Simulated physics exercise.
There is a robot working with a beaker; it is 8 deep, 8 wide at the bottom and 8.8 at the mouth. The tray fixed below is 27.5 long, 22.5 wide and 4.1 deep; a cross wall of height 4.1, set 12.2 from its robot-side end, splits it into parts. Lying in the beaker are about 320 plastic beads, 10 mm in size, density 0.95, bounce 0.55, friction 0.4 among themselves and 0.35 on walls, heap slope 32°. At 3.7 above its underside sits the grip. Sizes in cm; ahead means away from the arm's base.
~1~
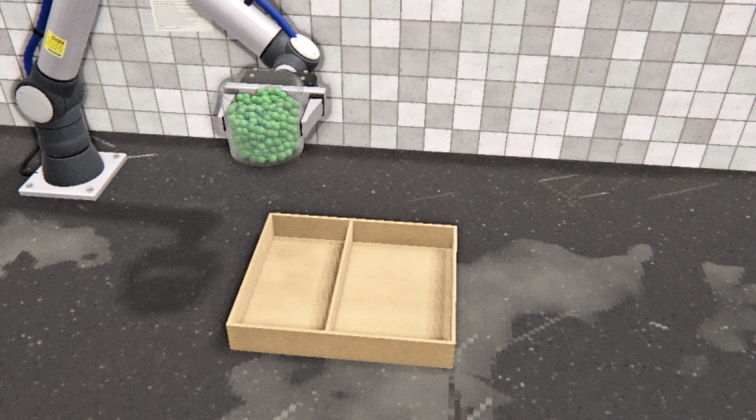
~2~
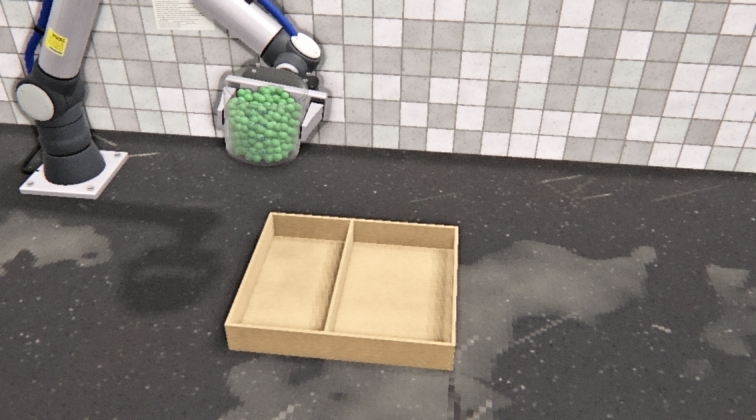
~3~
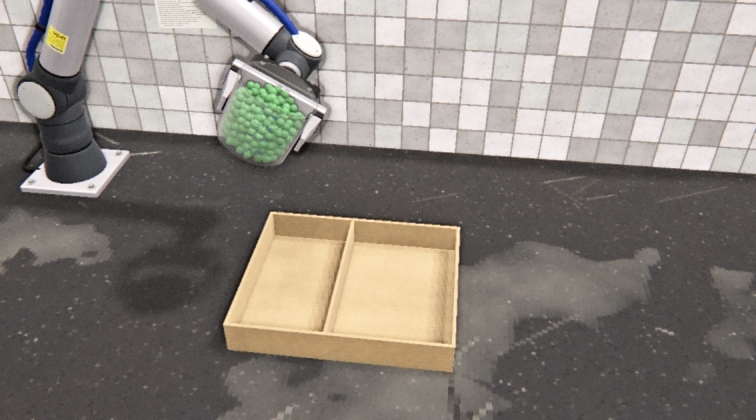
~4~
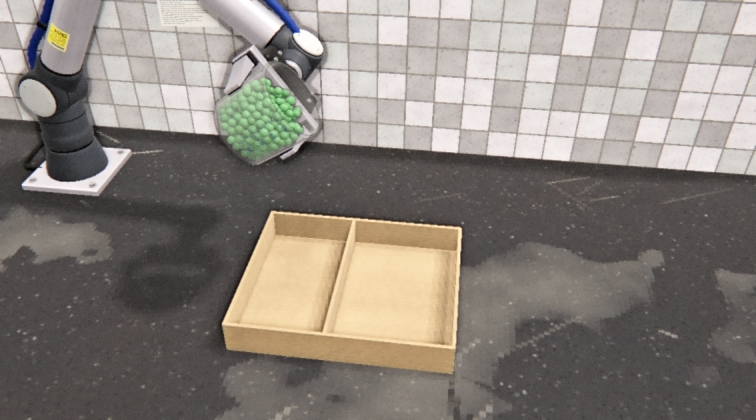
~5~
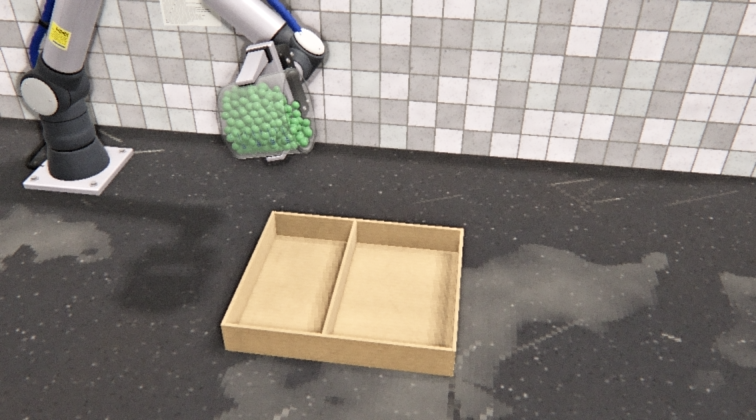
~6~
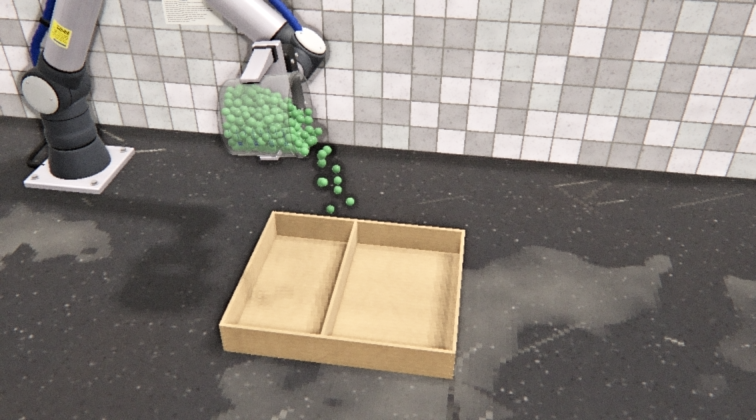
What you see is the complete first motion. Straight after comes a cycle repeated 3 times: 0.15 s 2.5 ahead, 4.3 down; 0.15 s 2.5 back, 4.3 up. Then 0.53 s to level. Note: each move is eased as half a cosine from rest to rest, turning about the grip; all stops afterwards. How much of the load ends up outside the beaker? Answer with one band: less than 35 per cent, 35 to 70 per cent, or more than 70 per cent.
35 to 70 per cent.
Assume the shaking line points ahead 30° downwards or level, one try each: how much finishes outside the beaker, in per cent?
75 and 90 %.
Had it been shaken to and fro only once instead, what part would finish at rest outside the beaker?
Roughly 30 percent.
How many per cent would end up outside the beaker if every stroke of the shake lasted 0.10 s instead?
That would give around 60 per cent.
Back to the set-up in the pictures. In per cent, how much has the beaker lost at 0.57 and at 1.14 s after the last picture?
35, then 50.
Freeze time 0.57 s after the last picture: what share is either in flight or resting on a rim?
Around 9 per cent of the load.
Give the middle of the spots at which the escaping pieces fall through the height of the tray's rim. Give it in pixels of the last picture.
About at (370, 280).
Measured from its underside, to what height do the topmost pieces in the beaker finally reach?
Height at rest: About 5.5 centimetres.
Then, 0.57 s later, tilted 83° forward, highest piece 27 above the table; 201 in the beaker, 78 in the far-side part, 10 in the robot-side part, 28 in flight or on a rim.
Then, 1.14 s later, tilted 47° forward, highest piece 28 above the table; 160 in the beaker, 131 in the far-side part, 24 in the robot-side part, 2 in flight or on a rim.
Then, 1.63 s later, level, highest piece 29 above the table; 160 in the beaker, 133 in the far-side part, 24 in the robot-side part.
Then, 2.68 s later, level, highest piece 29 above the table; 160 in the beaker, 133 in the far-side part, 24 in the robot-side part.
At rest, 160 in the beaker, 133 in the far-side part, 24 in the robot-side part. That is 50 % outside the beaker.
